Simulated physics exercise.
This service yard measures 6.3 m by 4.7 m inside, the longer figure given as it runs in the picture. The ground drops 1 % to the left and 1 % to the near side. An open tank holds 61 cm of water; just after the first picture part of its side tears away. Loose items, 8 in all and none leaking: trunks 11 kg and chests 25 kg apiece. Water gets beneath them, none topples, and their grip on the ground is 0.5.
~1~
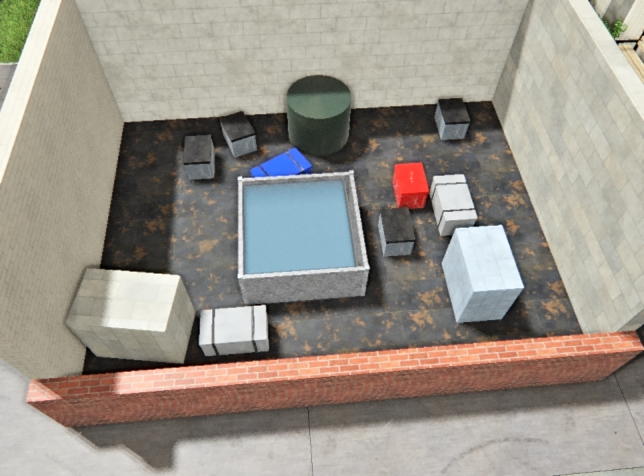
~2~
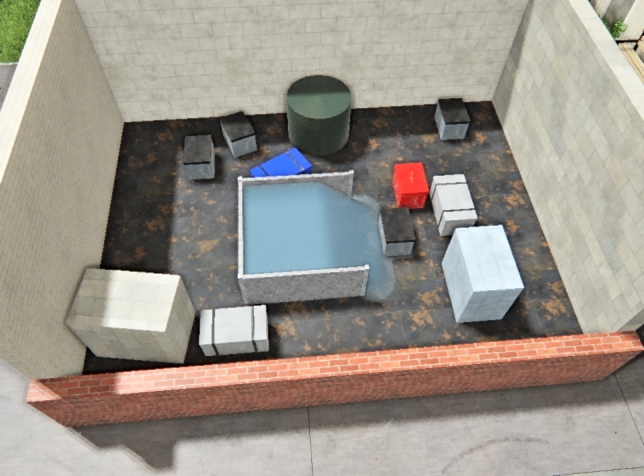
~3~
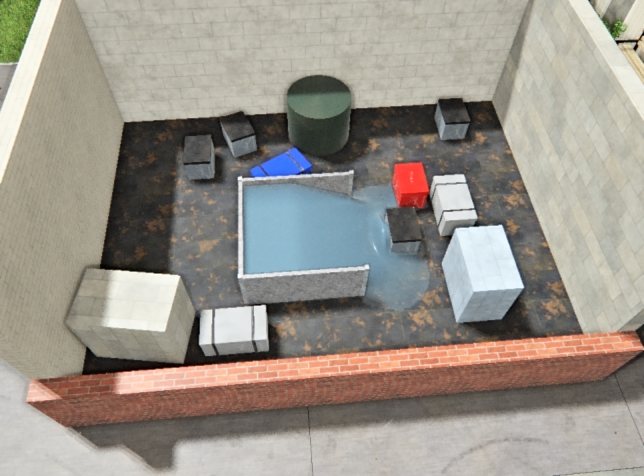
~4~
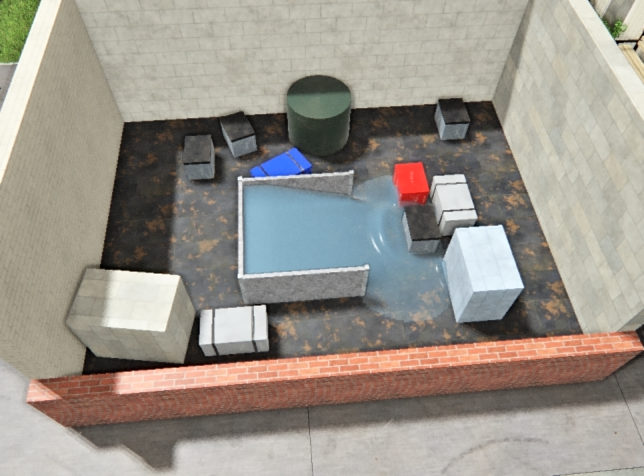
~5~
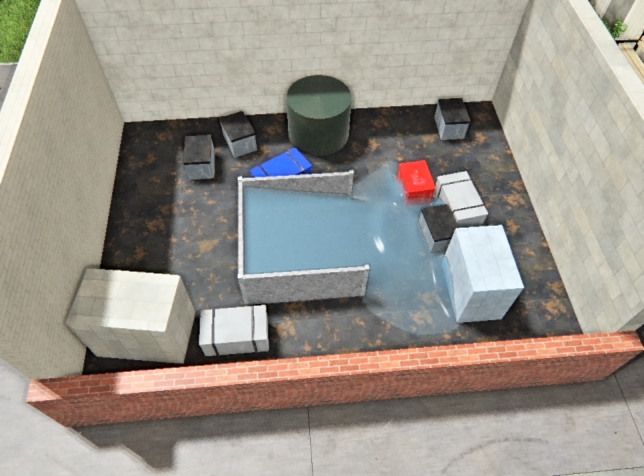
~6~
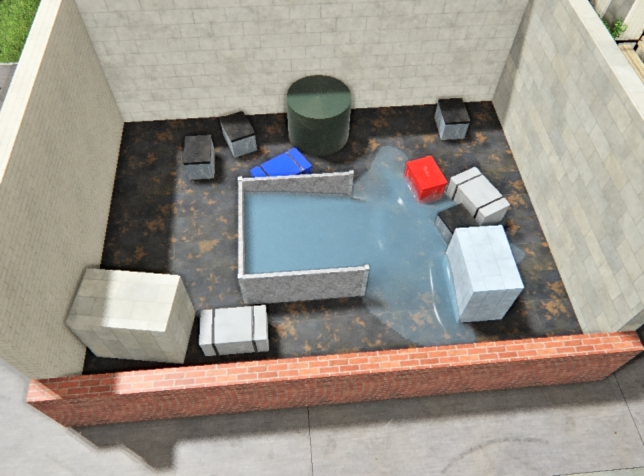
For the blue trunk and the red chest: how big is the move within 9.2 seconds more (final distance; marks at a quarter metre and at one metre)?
The blue trunk slides a little, the red chest travels far.
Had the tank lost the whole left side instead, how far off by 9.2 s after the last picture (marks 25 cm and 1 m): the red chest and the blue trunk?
In that case the red chest stays put, the blue trunk gets carried off.
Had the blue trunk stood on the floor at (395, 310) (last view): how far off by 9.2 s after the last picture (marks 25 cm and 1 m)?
It ends far away.
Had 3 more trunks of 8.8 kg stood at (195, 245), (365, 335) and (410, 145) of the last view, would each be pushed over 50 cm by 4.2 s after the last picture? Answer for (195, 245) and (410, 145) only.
In that order: Short of it, over.
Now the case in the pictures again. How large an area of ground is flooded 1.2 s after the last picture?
About 14 m2.
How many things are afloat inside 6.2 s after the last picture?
3 of them.
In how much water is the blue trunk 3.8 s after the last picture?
Roughly 1 cm.
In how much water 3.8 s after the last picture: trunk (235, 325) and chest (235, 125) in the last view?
About 5 and 0 cm.
Then, 1.2 s after the last picture the blue trunk is near (281, 168), 0.0 m from its start, aground; the red chest is near (476, 132), 1.4 m from its start, aground; 2 afloat.
Then, 3.8 s after the last picture the blue trunk is near (281, 168), 0.0 m from its start, aground; the red chest is near (447, 101), 1.8 m from its start, aground; 4 afloat.
Then, 6.2 s after the last picture the blue trunk is near (239, 150), 0.8 m from its start, afloat; the red chest is near (437, 101), 1.7 m from its start, aground; 3 afloat.
Then, 9.2 s after the last picture the blue trunk is near (233, 169), 0.7 m from its start, afloat; the red chest is near (437, 101), 1.7 m from its start, aground; 3 afloat.
